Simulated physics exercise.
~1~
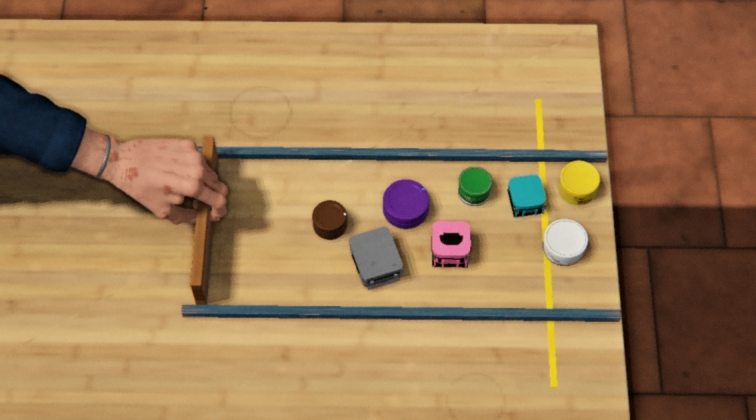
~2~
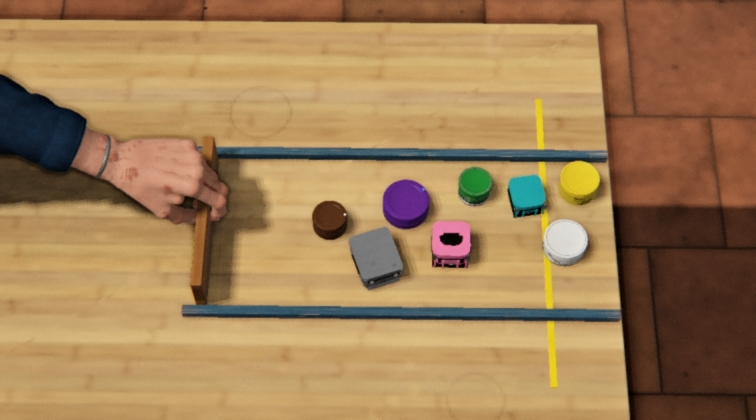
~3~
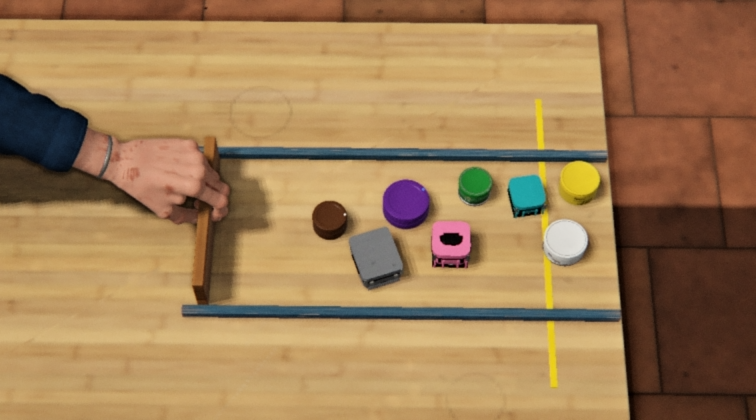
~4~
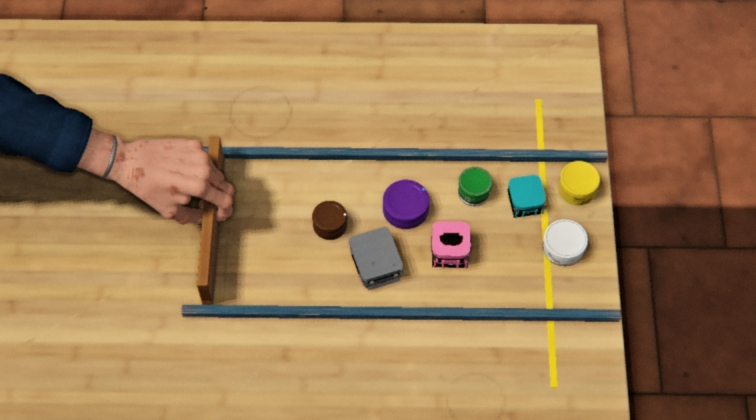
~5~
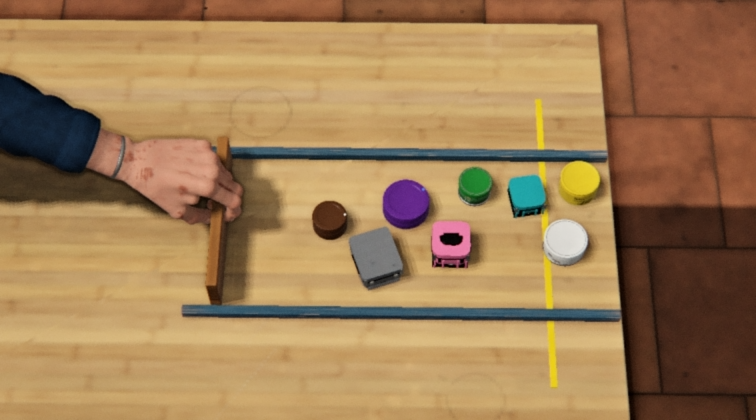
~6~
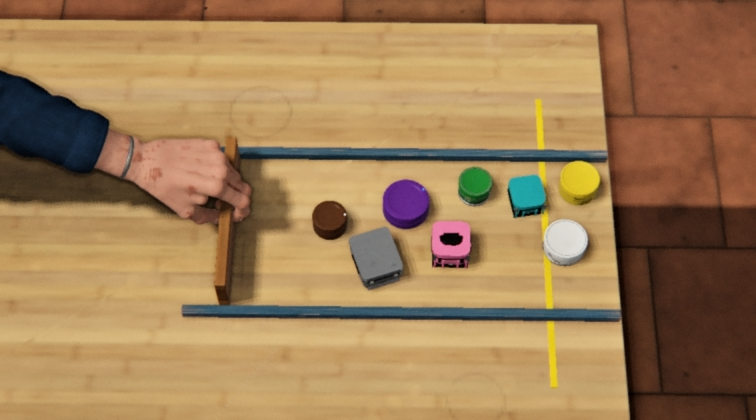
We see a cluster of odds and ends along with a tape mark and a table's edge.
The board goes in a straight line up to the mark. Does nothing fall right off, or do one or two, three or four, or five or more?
One or two fall off.
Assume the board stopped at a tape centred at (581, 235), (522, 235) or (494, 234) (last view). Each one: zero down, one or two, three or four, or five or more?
So, one after another, I'd give five or over; one to two; not one.
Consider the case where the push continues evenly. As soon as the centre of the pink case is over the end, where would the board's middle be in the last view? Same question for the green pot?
The middle is at (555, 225) when it's the pink case, and at (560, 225) when it's the green pot.
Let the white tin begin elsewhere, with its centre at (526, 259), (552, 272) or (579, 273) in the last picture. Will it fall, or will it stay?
Taking the spots in turn, it gets knocked off, then stays put, then stays put.
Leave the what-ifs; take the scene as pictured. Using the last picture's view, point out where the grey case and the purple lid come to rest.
Positions - first (569, 267), then (567, 194).
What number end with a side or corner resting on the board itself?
All in all, 3.
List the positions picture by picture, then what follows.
In the first picture, yellow tub (579, 183); white tin (565, 243); turquoise case (526, 196); board (205, 220); tape (546, 235).
In the second picture, white tin (565, 243); pink case (451, 245).
In the third picture, turquoise case (526, 196); brown lid (330, 220).
In the fourth picture, yellow tub (579, 184); purple lid (406, 204).
In the fifth picture, white tin (565, 243); green pot (475, 187).
In the sixth picture, yellow tub (579, 184); white tin (565, 243); turquoise case (526, 196); board (228, 220); tape (546, 235).
A little later, none off yet; yellow tub at rest near (579, 184); white tin at rest near (565, 243); turquoise case at rest near (526, 196).
When it is over, the number that fall off is one or two; down, white tin and yellow tub.
